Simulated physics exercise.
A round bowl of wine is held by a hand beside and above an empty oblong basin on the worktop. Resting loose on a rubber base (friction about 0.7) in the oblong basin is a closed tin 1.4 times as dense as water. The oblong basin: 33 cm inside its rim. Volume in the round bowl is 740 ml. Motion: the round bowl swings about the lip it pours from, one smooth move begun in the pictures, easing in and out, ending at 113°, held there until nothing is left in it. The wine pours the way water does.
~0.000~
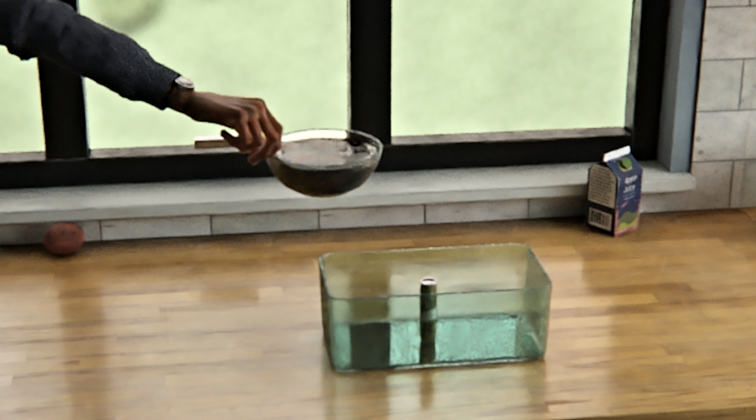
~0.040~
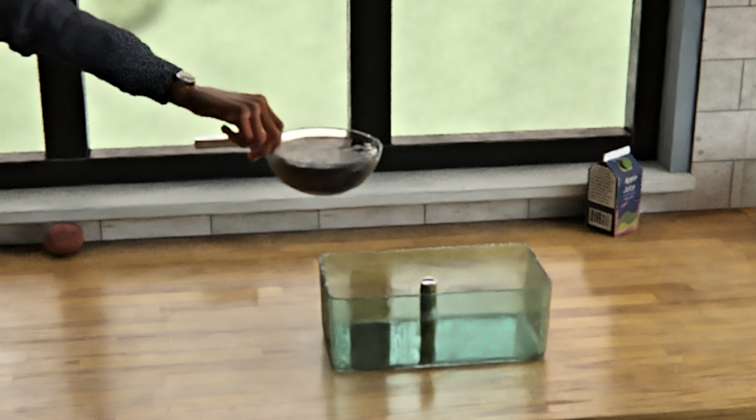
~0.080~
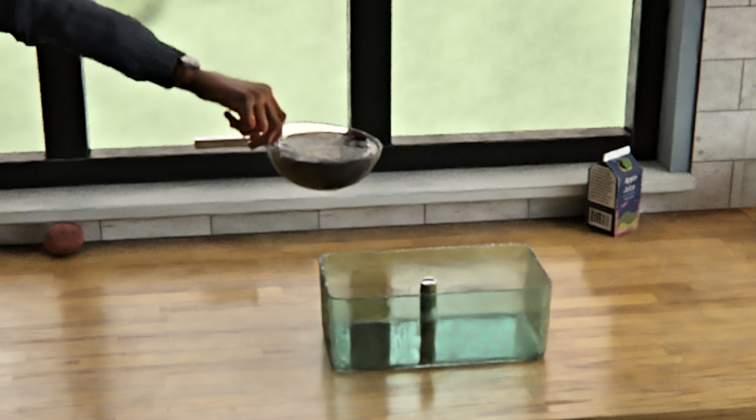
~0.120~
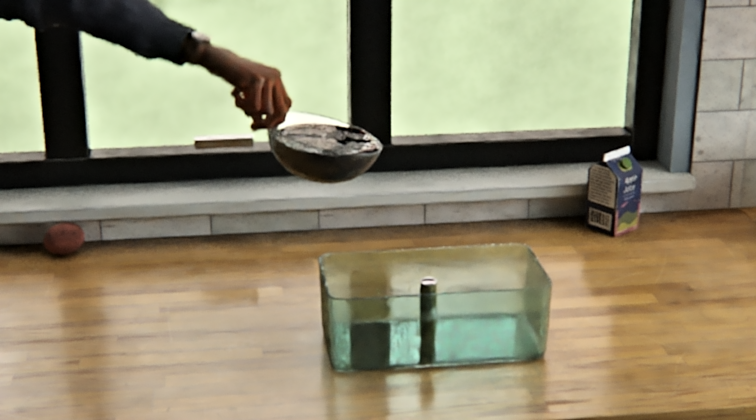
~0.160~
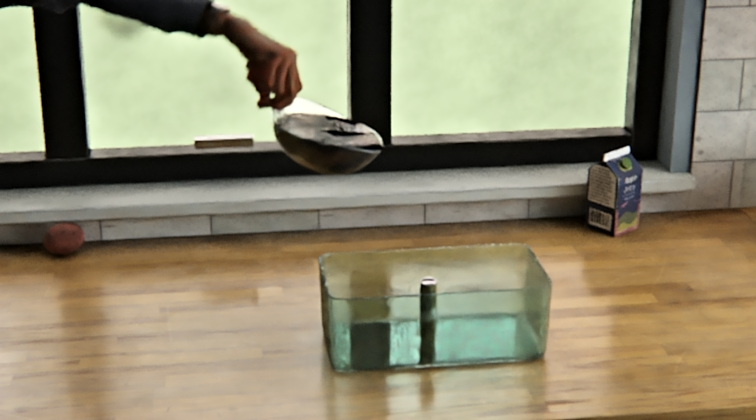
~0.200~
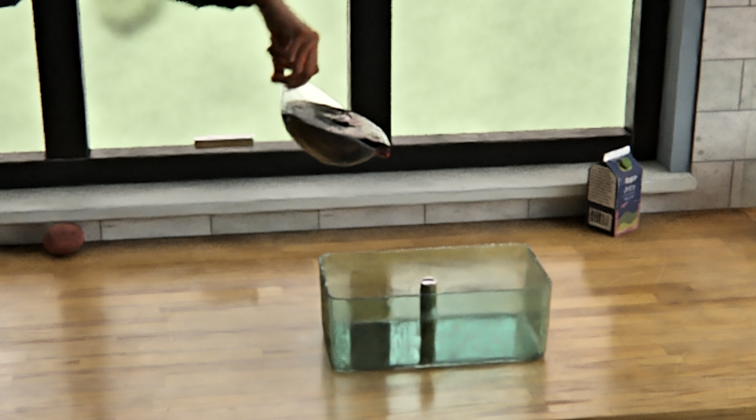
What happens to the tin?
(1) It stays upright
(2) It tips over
2.
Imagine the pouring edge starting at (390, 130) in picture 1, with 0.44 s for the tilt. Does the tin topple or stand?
After that, the tin overturns.
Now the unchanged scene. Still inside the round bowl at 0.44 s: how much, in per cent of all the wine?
At that time about 8 in a hundred parts are still held.
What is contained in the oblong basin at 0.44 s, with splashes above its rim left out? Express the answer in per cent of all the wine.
I'd put it near 6 percent.
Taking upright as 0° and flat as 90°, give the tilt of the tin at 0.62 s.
About 0 degrees.
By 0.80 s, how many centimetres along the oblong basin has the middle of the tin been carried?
The tin is about 3 cm from where it started.
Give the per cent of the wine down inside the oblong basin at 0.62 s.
Roughly 96 per cent.
Then, 0.44 s in, the tilt is 109° and 8 per cent is still to pour; the tin stands where it began.
Then, 0.62 s in, the tilt is 113° and 0 per cent is still to pour; the tin stands where it began.
Then, 0.80 s in, the tilt is 113° and 0 per cent is still to pour; the tin leans 28°.
Then, 1.00 s in, the tilt is 113° and 0 per cent is still to pour; the tin lies on its side.
Finally, the tin lies on its side.
